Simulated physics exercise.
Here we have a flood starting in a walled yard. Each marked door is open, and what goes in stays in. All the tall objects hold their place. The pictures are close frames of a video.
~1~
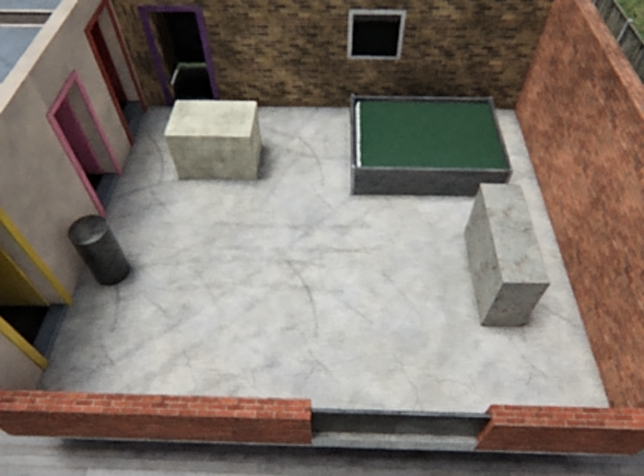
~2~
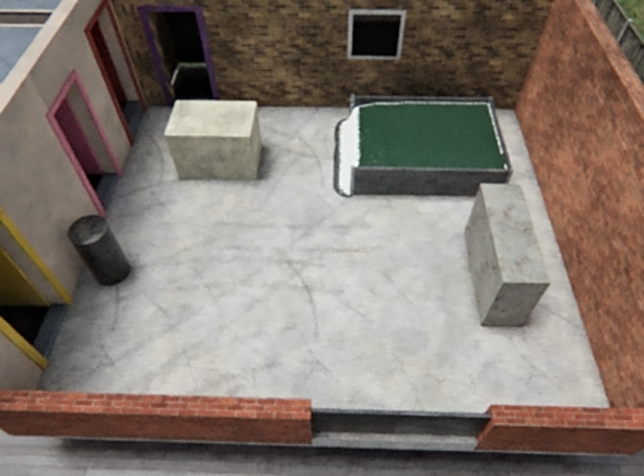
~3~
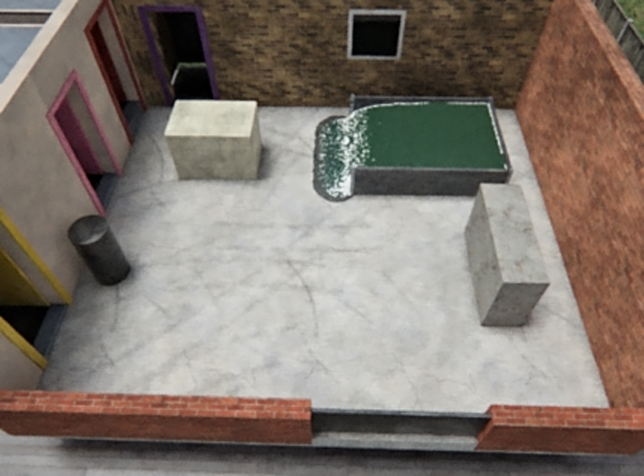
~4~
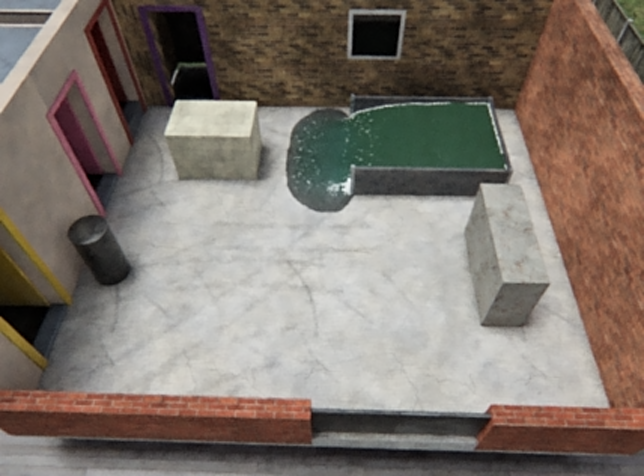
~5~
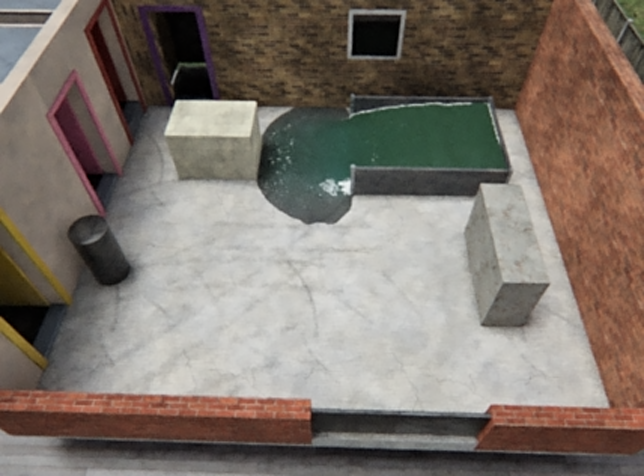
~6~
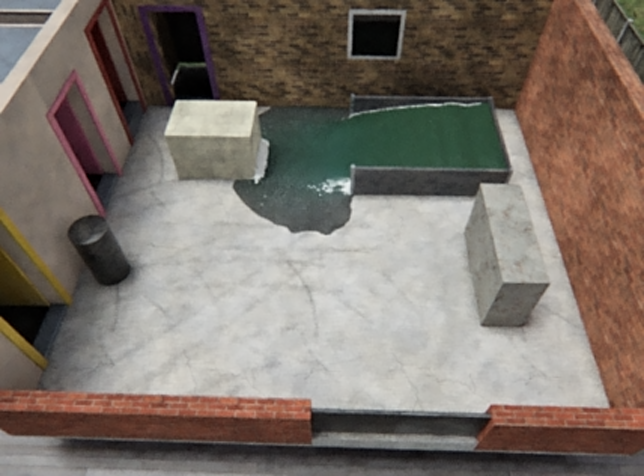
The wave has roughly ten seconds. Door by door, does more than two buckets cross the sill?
One by one: The yellow door floods; the pink door holds within the limit; the purple door floods; the red door holds within the limit.
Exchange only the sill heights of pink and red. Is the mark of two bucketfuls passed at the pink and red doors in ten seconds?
In short: Pink keeps below it, red floods.
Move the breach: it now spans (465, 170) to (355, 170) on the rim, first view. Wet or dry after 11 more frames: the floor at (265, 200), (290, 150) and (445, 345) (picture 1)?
In that order: Clear, free of water, covered.
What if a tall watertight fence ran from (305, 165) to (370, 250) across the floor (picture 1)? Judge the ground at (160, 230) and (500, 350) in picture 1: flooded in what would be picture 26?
In turn: Under water, clear.
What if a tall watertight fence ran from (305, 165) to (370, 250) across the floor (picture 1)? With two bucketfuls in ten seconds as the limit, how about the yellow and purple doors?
My reading: Yellow keeps below it; purple lets more in.
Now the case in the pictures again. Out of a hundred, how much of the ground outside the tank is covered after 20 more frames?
Close to 55 %.
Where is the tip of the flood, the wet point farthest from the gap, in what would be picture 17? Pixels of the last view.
Close to (85, 265).
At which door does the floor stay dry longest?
I say the yellow one.
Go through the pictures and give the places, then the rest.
The open tank at (425, 134) is whole and still, in the first picture.
Water pours out at (353, 149) and has run to (342, 192), in the second picture.
Water pours out at (353, 150) and has run to (332, 197), in the third picture.
Water pours out at (353, 150) and has run to (322, 207), in the fourth picture.
Water pours out at (353, 150) and has run to (269, 194), in the fifth picture.
The front is at a hidden place, out from the gap at (353, 150), in the sixth picture.
A moment on, water covers 25 % of the floor; the yellow door not reached, the pink door not reached, the purple door wet at the sill, nothing in, the red door not reached.
Next, water covers 35 % of the floor; the yellow door not reached, the pink door wet at the sill, nothing in, the purple door under two buckets in, the red door wet at the sill, nothing in.
Then, water covers 55 % of the floor; the yellow door wet at the sill, nothing in, the pink door wet at the sill, nothing in, the purple door over two buckets in, the red door wet at the sill, nothing in.
Later, water covers 65 % of the floor; the yellow door over two buckets in, the pink door under two buckets in, the purple door over two buckets in, the red door wet at the sill, nothing in.
In the end, water covers 90 % of the floor; the yellow door over two buckets in, the pink door under two buckets in, the purple door far over two buckets in, the red door wet at the sill, nothing in.
